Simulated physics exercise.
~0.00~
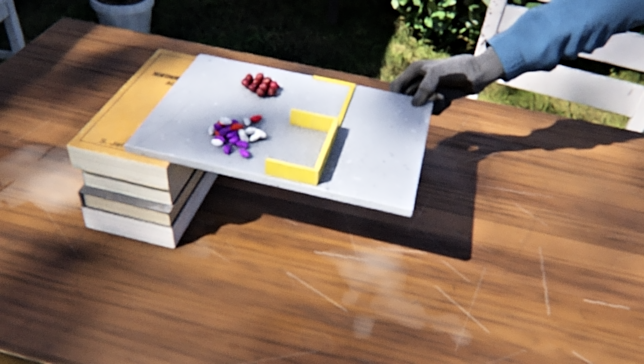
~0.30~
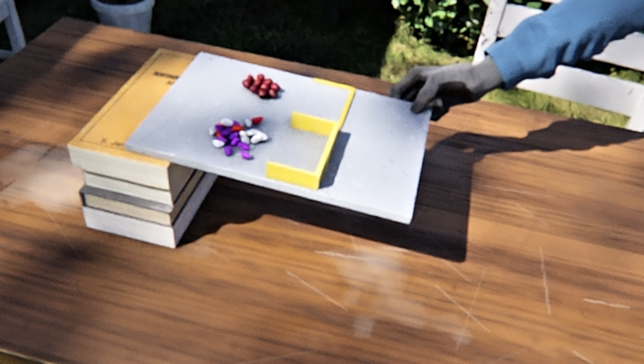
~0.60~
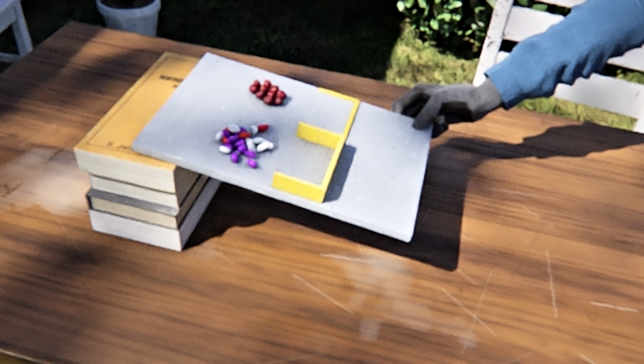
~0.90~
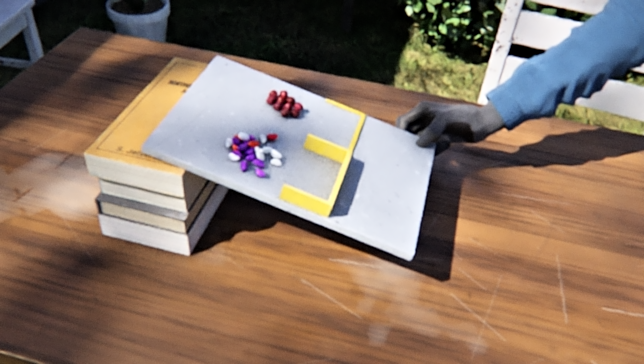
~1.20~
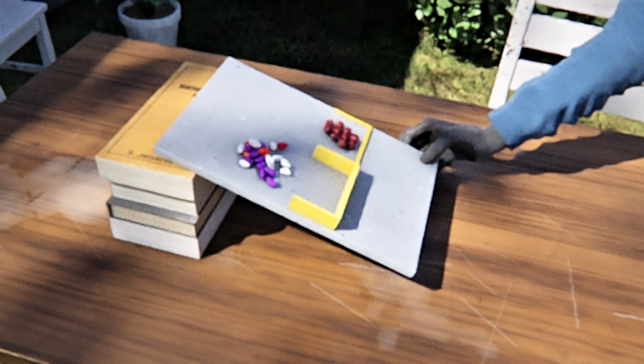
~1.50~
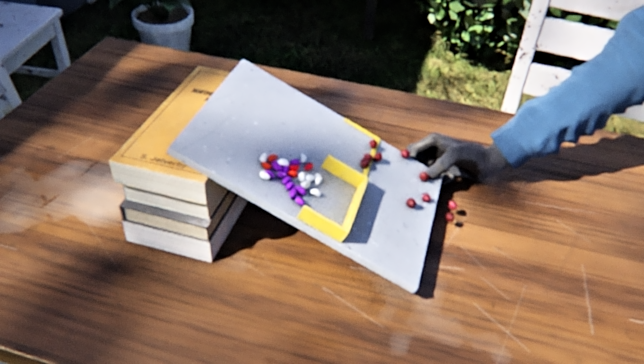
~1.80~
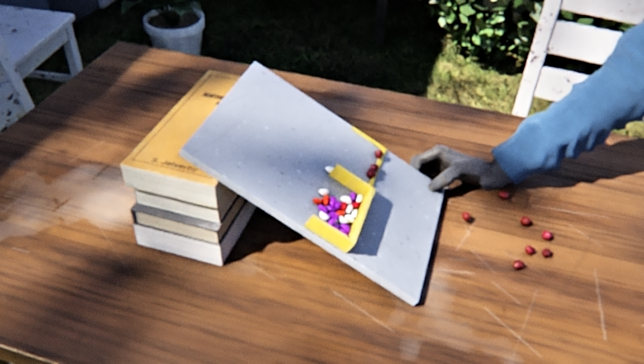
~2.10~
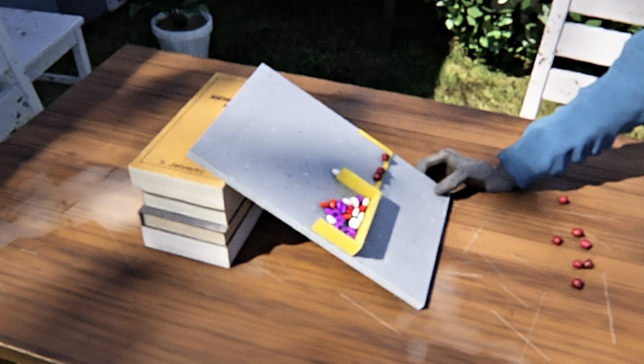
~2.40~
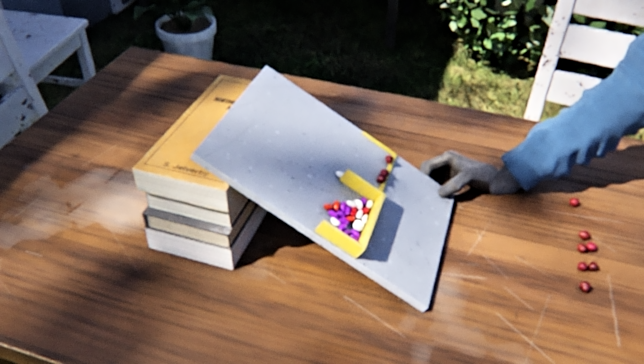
A gloved hand holds up the right end of a pale board whose other end rests on a stack of books on a wooden table. Two heaps of small pieces, one red and one mixed purple, white and red, sit above yellow barriers. The hand lowers its end and the slope steepens. The red pieces slide first, most slipping past their barrier and scattering onto the table. The mixed heap then slides down into its own barrier and stops. Finally the board rests steeply, the mixed pieces gathered, a few red ones still by the farther strip.
